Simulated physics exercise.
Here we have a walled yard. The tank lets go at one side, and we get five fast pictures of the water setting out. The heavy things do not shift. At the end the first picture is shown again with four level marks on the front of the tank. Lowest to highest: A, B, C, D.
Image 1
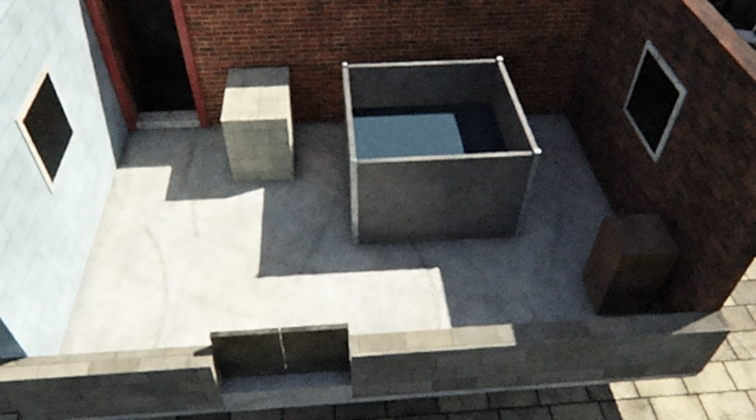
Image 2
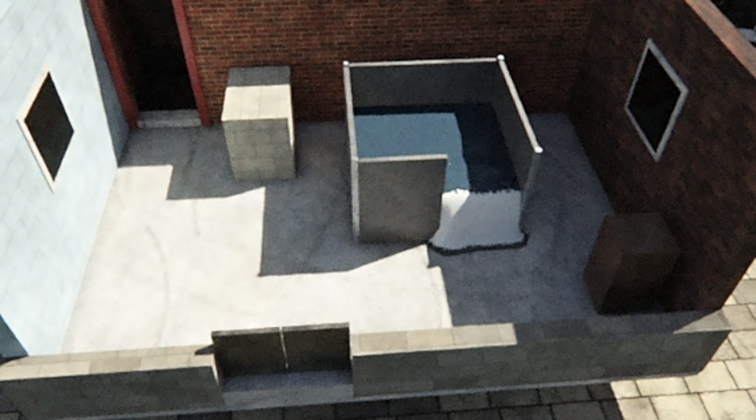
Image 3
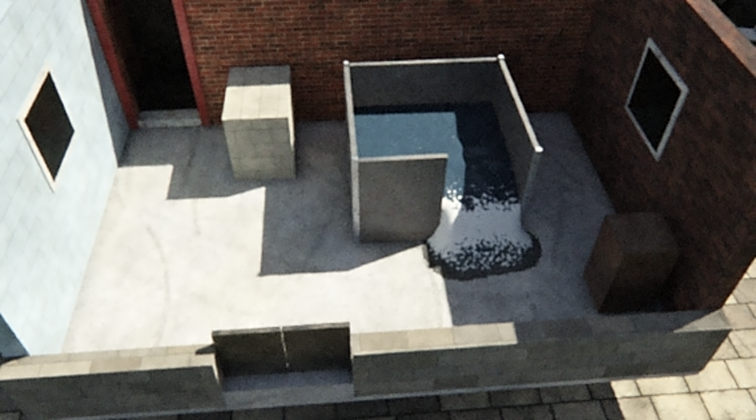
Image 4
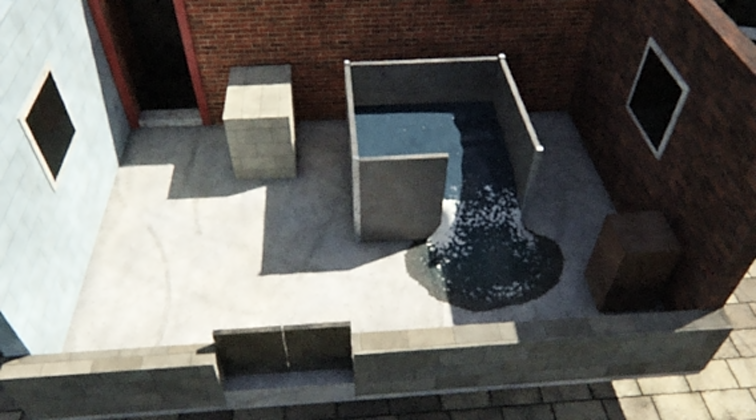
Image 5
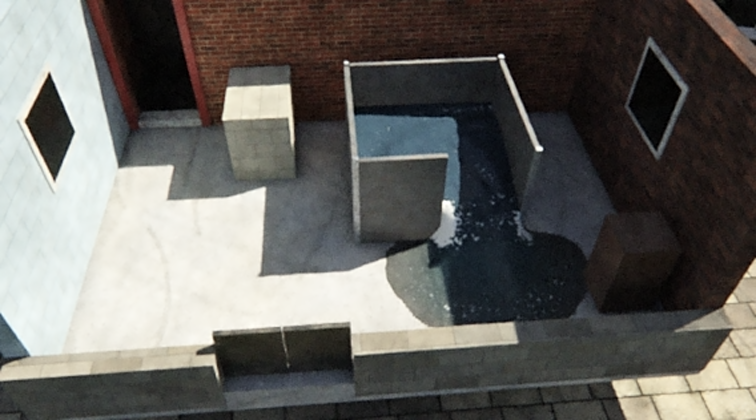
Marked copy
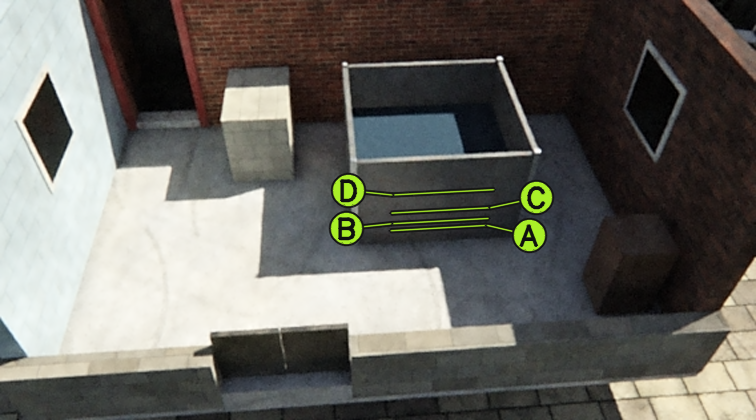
Water pours out through a gap in the tank's front and spreads across the yard floor.
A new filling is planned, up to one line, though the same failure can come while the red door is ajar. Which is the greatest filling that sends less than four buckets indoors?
C will do.
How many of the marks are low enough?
Three.
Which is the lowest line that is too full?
D it is.
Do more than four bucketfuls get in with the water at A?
No, that is safe.
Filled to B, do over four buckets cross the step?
No.
On the marked copy, A at (439, 228); B at (439, 221); C at (441, 210); D at (443, 192); from the bottom up A, B, C, D.
For line A, nothing gets over.
For line B, nothing gets over.
For line C, a splash gets over, under a bucket.
For line D, about 11 bucketfuls get in.
